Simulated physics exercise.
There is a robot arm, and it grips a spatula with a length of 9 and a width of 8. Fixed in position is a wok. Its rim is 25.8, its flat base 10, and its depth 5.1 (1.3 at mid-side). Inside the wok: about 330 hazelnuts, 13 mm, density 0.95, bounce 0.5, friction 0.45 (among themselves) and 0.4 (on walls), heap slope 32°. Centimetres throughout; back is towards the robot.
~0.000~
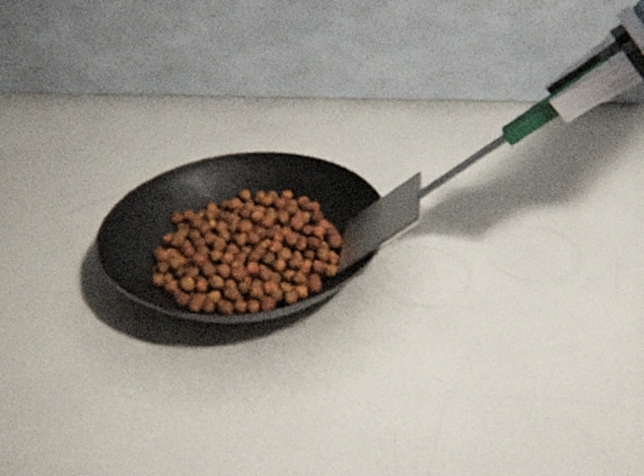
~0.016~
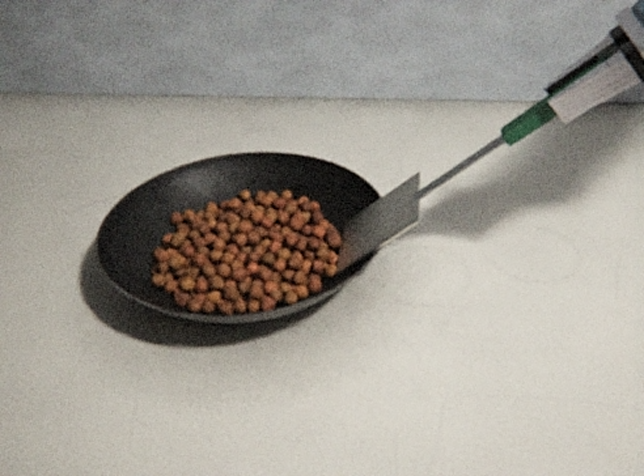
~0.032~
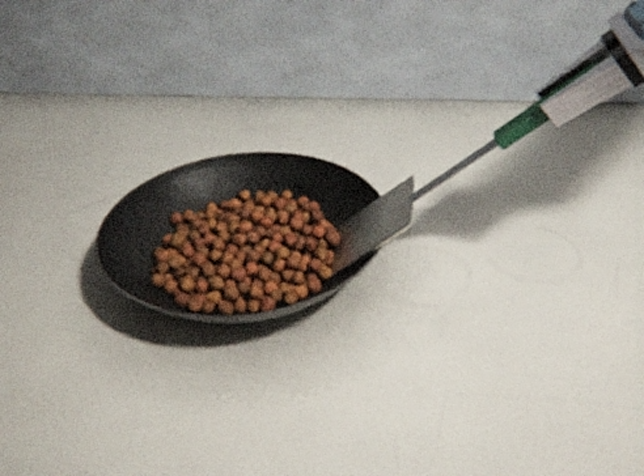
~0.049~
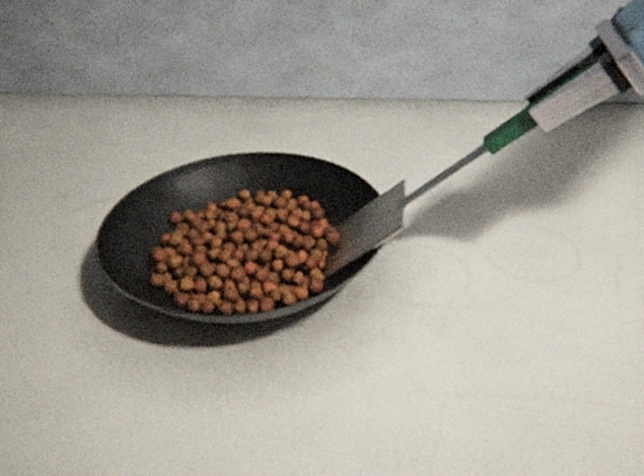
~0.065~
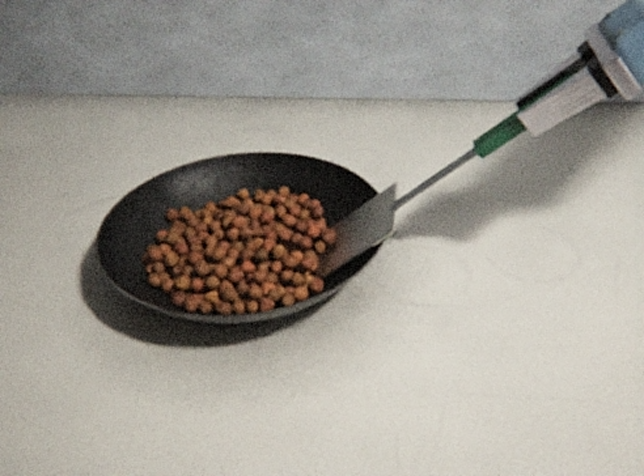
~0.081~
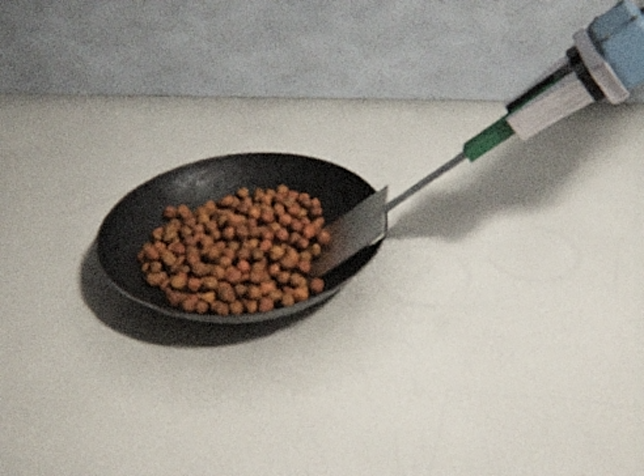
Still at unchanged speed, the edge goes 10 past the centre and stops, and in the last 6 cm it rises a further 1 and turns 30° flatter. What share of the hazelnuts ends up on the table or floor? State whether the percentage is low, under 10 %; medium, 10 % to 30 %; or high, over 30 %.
The percentage is medium.
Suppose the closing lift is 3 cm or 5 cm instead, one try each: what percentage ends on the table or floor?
About 25 and 20 per cent.
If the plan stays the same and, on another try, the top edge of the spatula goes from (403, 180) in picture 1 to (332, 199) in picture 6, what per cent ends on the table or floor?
Some 50 percent ends up on the table or floor.
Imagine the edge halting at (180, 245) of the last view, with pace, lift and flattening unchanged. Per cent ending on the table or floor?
Roughly 0 per cent, I'd say.
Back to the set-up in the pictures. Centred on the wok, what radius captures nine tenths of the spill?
I'd put it at about 30 centimetres.
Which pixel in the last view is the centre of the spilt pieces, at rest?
Near (74, 244).
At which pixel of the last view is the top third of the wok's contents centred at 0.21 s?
Estimated point: Close to (186, 231).
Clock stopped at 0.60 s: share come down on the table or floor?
Roughly 20 percent.
After 0.21 s, sloping 41°, highest piece 5 above the table; 333 in the wok.
After 0.34 s, sloping 31°, highest piece 7 above the table; 333 in the wok.
After 0.60 s, sloping 11°, highest piece 8 above the table; 269 in the wok, 60 on the table or floor, 4 on the blade or in flight.
After 1.65 s, sloping 11°, highest piece 7 above the table; 268 in the wok, 65 on the table or floor.
In the end, 268 in the wok, 65 on the table or floor. That is 20 % on the table or floor.
